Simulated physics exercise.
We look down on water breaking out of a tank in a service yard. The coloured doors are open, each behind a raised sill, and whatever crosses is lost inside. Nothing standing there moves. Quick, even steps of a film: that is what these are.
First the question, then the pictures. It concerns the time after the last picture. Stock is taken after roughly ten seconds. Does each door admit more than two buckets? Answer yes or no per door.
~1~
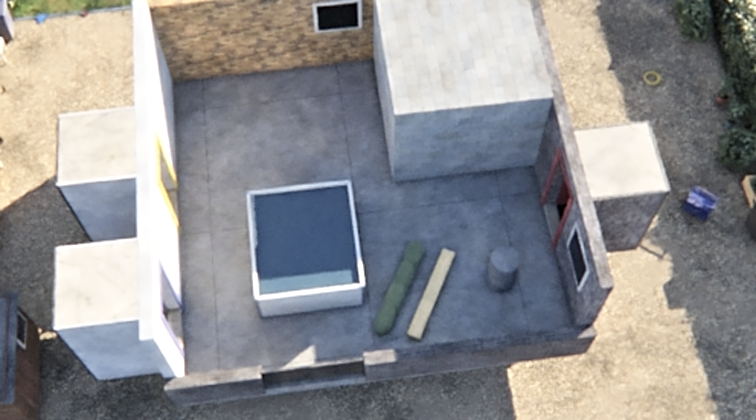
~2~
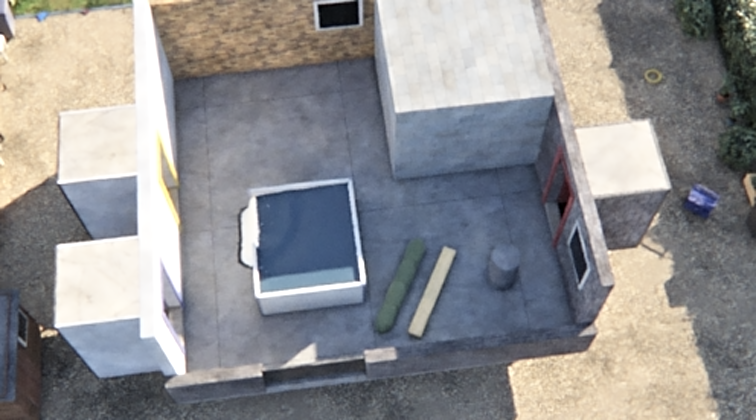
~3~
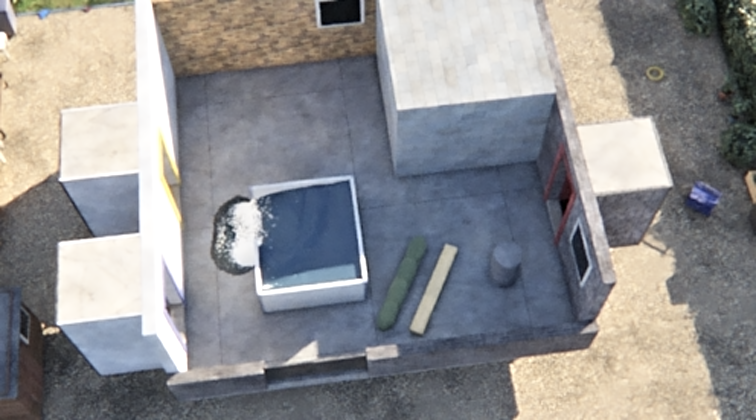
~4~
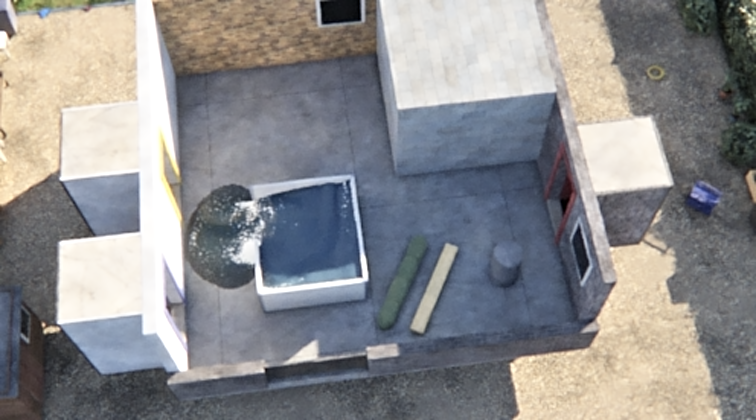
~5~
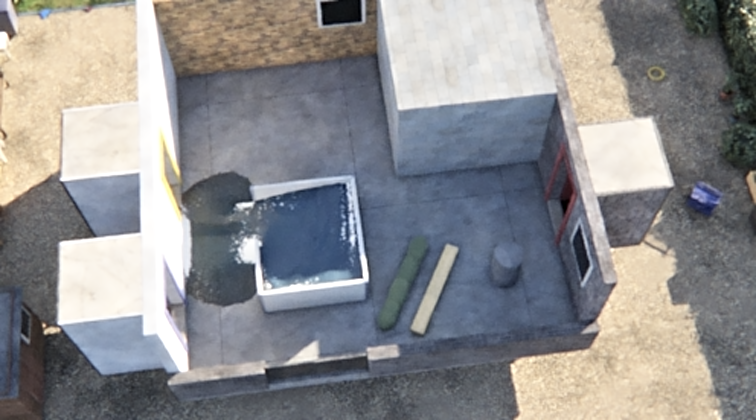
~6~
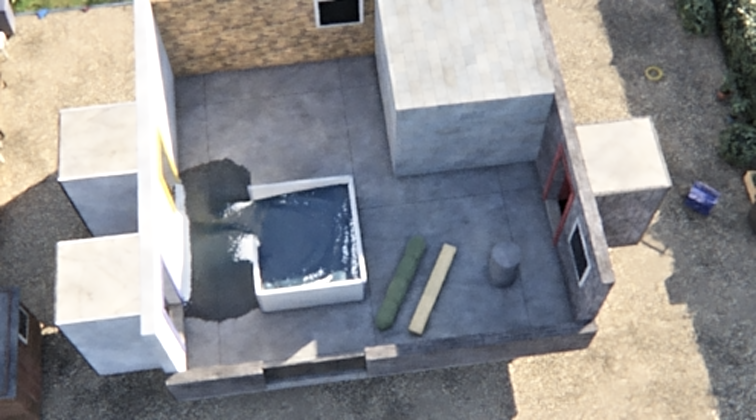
Answers: The yellow door: Yes; the blue door: No; the red door: No.
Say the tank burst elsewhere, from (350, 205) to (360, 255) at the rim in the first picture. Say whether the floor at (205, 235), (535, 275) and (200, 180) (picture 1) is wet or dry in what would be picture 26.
First unwetted, second soaked, third unwetted.
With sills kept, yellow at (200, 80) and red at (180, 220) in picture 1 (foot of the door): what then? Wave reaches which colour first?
Earliest to get wet is the one in red.
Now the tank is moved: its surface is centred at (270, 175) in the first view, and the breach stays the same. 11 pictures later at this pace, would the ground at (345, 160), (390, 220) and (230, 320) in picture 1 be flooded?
First one stays unwetted, next one stays unwetted, last one gets inundated.
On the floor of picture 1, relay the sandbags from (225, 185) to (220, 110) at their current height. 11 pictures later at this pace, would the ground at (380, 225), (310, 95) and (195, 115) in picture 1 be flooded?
First spot stays unwetted, second stays unwetted, third gets soaked.
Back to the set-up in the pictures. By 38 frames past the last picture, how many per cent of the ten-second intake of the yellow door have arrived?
My estimate is close to 95 per cent.
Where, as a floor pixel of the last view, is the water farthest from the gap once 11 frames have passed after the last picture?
Somewhere near (175, 77).
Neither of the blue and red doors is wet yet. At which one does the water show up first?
The blue-painted one.
A moment on, water covers 15 % of the floor; the yellow door far over two buckets in, the blue door wet at the sill, nothing in, the red door not reached.
Next, water covers 30 % of the floor; the yellow door far over two buckets in, the blue door wet at the sill, nothing in, the red door not reached.
Then, water covers 45 % of the floor; the yellow door far over two buckets in, the blue door wet at the sill, nothing in, the red door not reached.
Later, water covers 75 % of the floor; the yellow door far over two buckets in, the blue door wet at the sill, nothing in, the red door wet at the sill, nothing in.
In the end, water covers 95 % of the floor; the yellow door far over two buckets in, the blue door wet at the sill, nothing in, the red door wet at the sill, nothing in.
